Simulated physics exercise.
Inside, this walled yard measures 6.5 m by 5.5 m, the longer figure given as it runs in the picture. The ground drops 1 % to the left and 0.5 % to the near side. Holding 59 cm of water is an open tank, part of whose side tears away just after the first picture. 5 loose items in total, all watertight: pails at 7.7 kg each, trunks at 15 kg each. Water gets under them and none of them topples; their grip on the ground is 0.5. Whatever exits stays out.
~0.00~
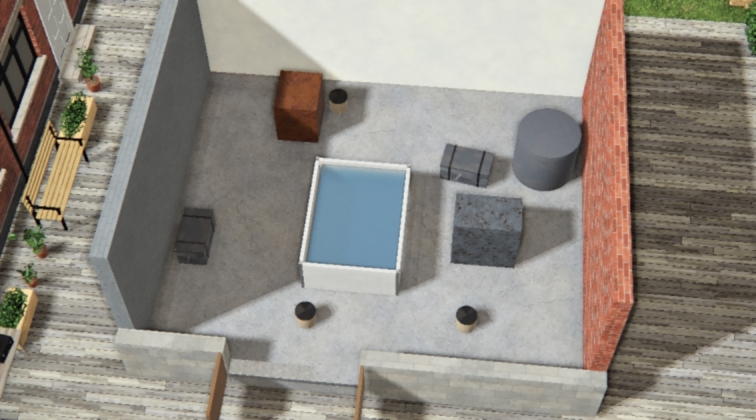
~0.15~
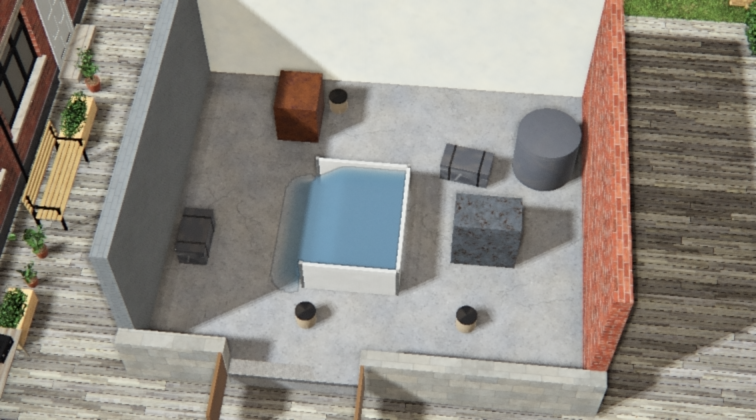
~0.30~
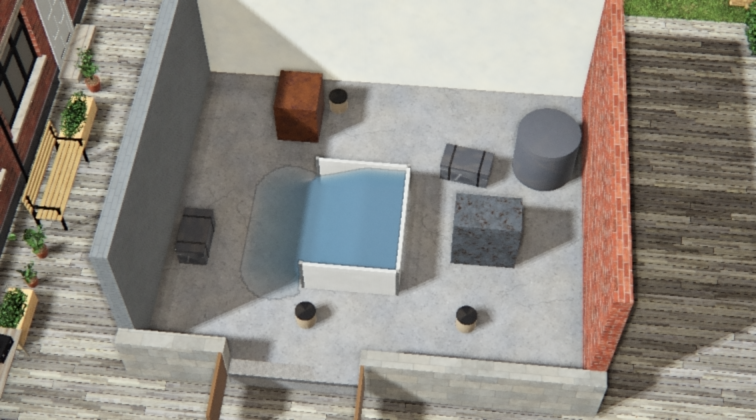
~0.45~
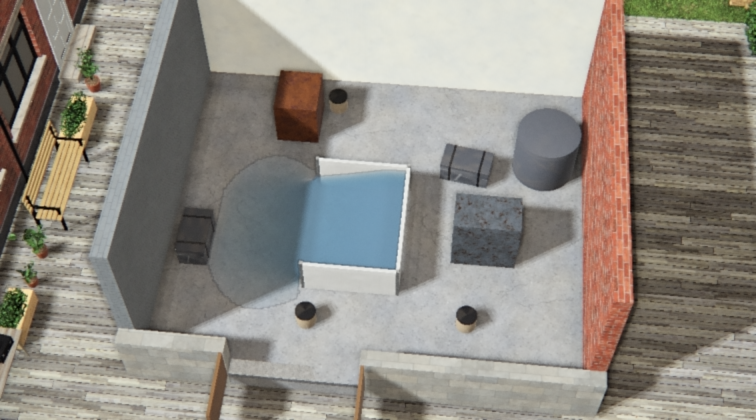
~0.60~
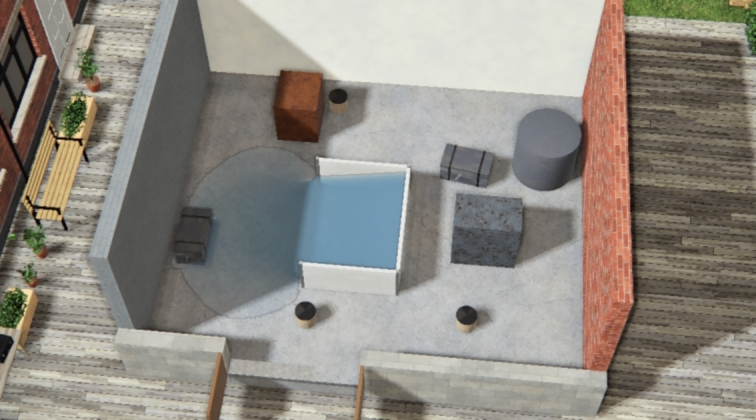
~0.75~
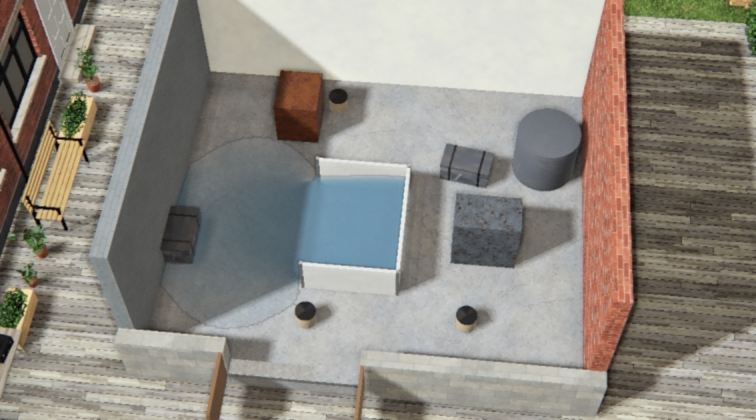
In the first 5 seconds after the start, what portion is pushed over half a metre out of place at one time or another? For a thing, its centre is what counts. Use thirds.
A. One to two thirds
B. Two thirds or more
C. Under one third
One to two thirds (A).
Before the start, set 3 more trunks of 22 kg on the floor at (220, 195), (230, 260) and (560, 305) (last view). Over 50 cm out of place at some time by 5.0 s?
Outcome: Breaks the threshold first, breaks the threshold next, stays within last.
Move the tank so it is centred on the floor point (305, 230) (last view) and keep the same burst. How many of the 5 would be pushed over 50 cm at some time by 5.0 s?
So the tally would be 2.
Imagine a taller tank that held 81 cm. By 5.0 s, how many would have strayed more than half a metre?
Result: 3.
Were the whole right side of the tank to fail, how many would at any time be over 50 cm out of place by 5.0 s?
In that case the number is 2.
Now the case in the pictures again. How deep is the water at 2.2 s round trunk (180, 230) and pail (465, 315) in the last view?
About 25 and 0 cm.
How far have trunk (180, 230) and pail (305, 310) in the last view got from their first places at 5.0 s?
Net shifts, in order: 200 cm and 140 cm.
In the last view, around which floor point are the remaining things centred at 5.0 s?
The centre sits near (391, 250).
After 1.1 s 0 of 5 are over 50 cm from their spots; 1 afloat.
After 2.2 s 1 of 5 are over 50 cm from their spots; 1 afloat.
After 3.5 s 2 of 5 are over 50 cm from their spots; 1 afloat.
After 5.0 s 2 of 5 are over 50 cm from their spots, and 2 have been at some point; 0 afloat.
